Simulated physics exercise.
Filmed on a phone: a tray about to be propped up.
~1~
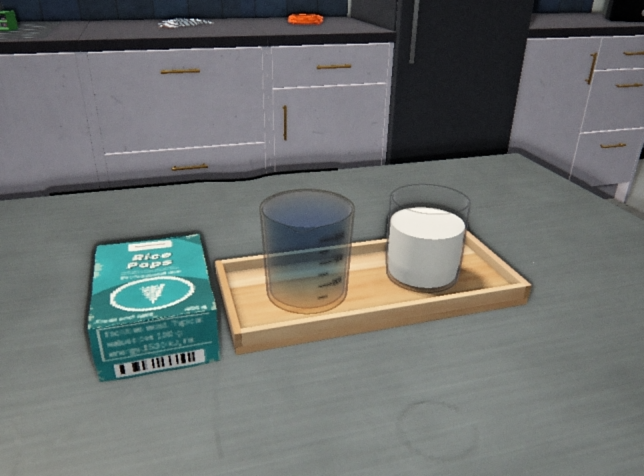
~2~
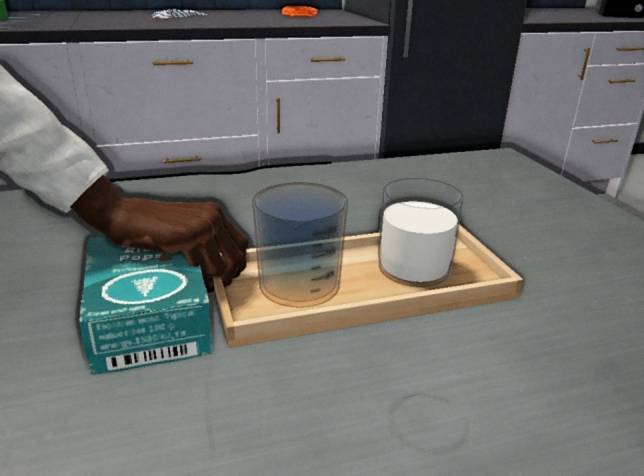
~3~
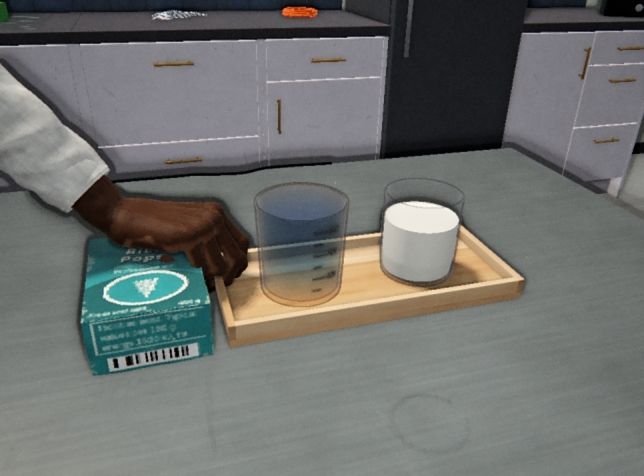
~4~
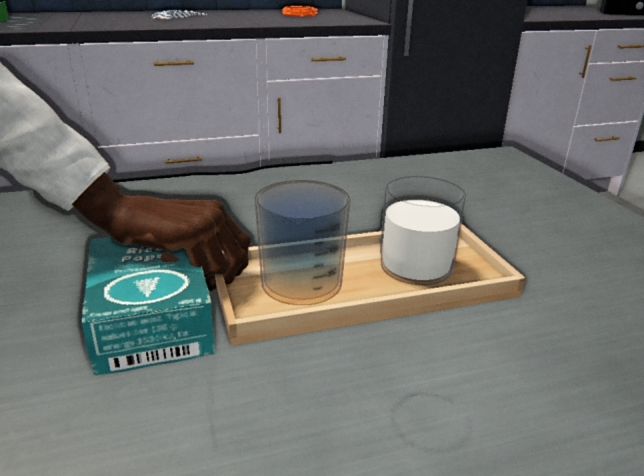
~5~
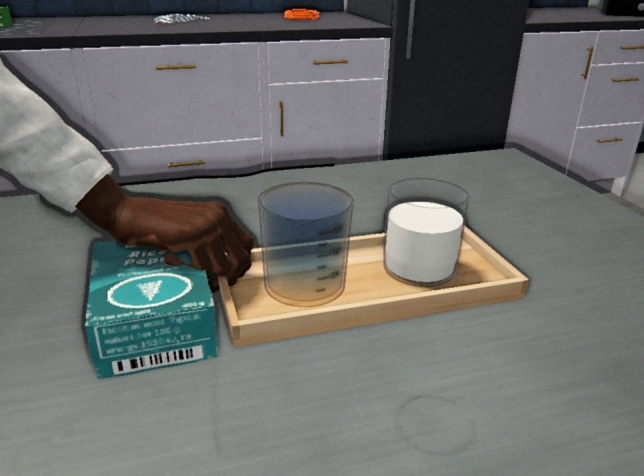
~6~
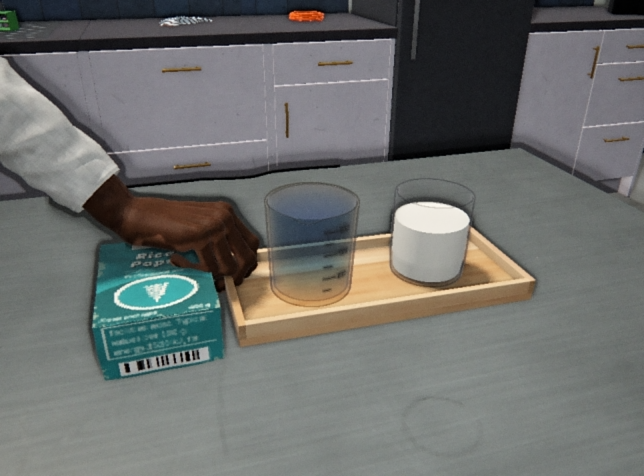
The footage shows a wooden tray on a grey counter holding a clear measuring jug of bluish liquid and a partly filled mug of white contents, beside a teal packet; a hand grips the tray's left end, which barely rises.
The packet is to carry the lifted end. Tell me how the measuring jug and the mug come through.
On the left the measuring jug slops over, on the right the mug stays dry outside.
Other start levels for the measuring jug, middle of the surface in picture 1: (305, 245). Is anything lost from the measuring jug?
Then: Stays dry.
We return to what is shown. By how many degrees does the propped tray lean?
At 12° or so.
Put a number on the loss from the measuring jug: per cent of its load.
About 8 per cent.
Soon after, the tray slopes by about 7°; measuring jug, some has gone over its rim; mug, nothing has left it.
Later, the tray slopes by about 14°; measuring jug, some has gone over its rim; mug, nothing has left it.
In the end, the tray slopes by about 12°, resting on the packet; measuring jug, some has gone over its rim; mug, nothing has left it.
